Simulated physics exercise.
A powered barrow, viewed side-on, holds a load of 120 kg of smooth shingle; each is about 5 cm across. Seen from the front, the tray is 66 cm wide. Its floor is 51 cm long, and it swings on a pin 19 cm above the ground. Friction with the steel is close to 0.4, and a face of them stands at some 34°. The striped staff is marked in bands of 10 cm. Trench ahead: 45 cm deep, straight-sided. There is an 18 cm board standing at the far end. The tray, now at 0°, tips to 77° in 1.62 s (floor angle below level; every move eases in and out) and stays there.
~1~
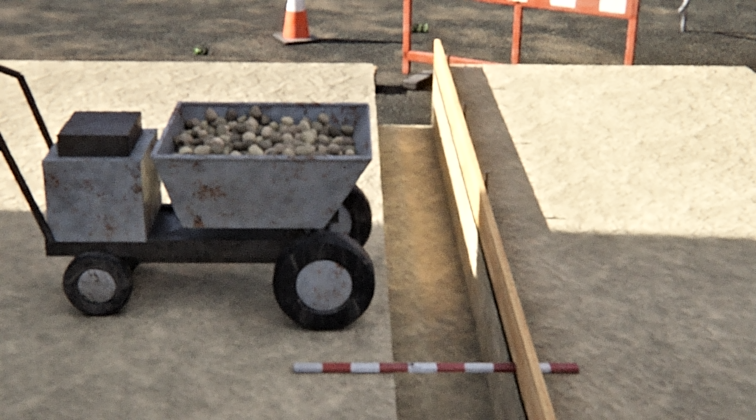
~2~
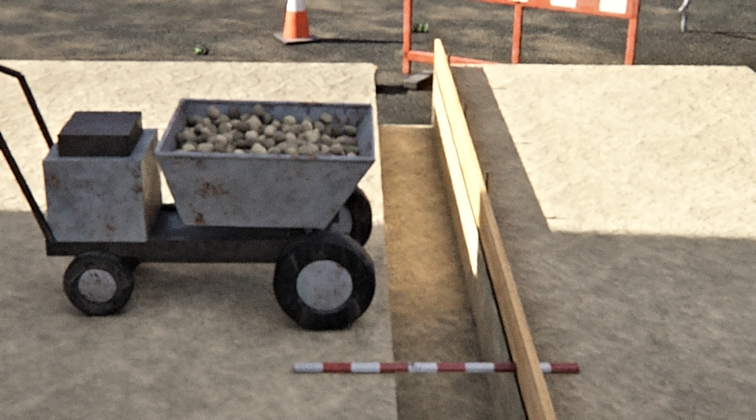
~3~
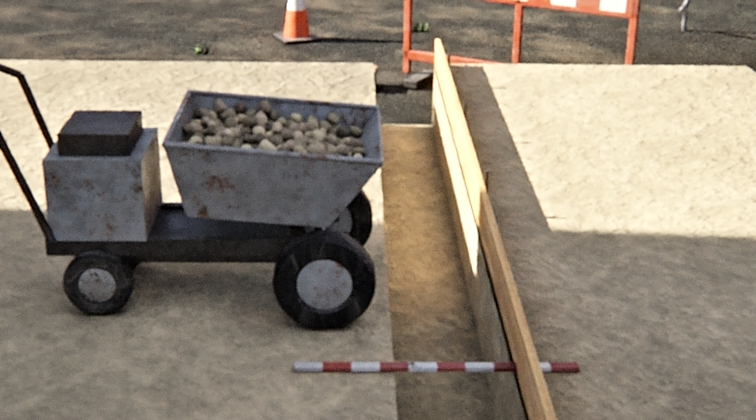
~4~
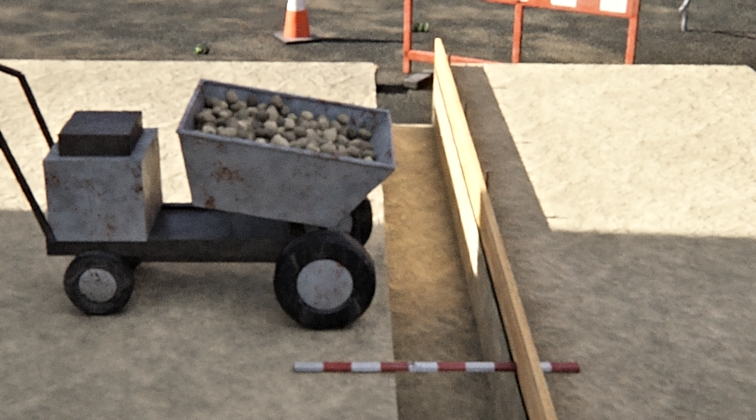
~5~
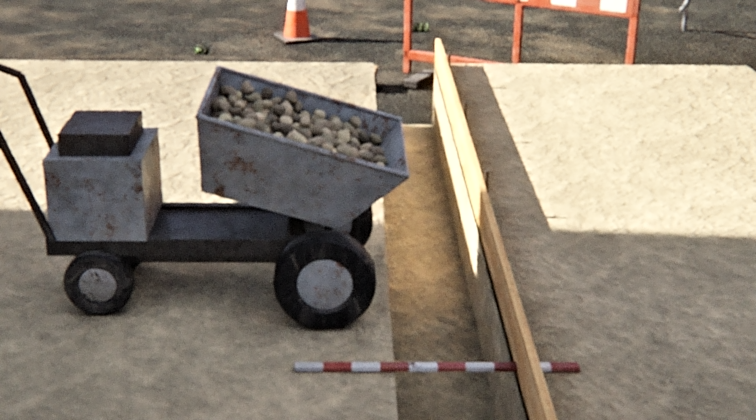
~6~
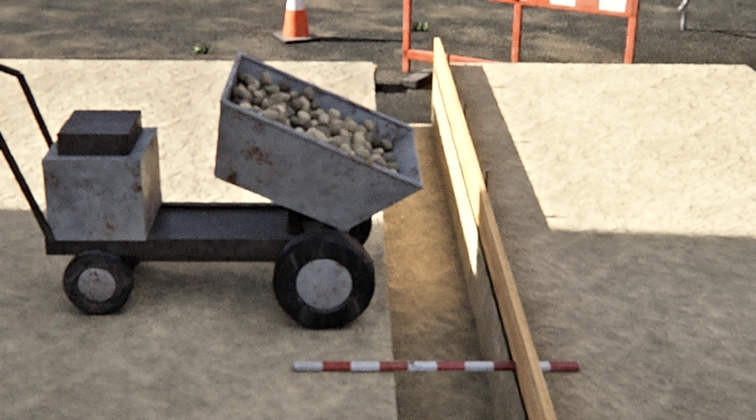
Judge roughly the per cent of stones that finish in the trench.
An estimated 84 per cent finish in the trench.
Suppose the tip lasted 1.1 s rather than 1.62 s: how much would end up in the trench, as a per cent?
Near 80 per cent.
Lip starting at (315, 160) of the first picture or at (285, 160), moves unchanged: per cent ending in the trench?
The first start gives about 100 per cent, the second about 100.
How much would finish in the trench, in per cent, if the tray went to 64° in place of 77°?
I'd guess some 65 in a hundred.
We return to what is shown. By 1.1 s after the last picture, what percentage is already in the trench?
Around 40 per cent of it.
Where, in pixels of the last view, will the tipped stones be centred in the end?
Near (459, 371).
Then, 0.6 s after the last picture the floor is at 65°, 97 % in the tray, 3 % in the trench; the foremost stones are at (489, 254).
Then, 1.1 s after the last picture the floor is at 77°, 48 % in the tray, 40 % in the trench, 12 % past the trench; the foremost stones are at (611, 280).
Then, 1.5 s after the last picture the floor is at 77°, 20 % in the tray, 64 % in the trench, 16 % past the trench; the foremost stones are at (669, 281).
Then, 3.4 s after the last picture the floor is at 77°, 0 % in the tray, 84 % in the trench, 16 % past the trench; the foremost stones are at (685, 282).
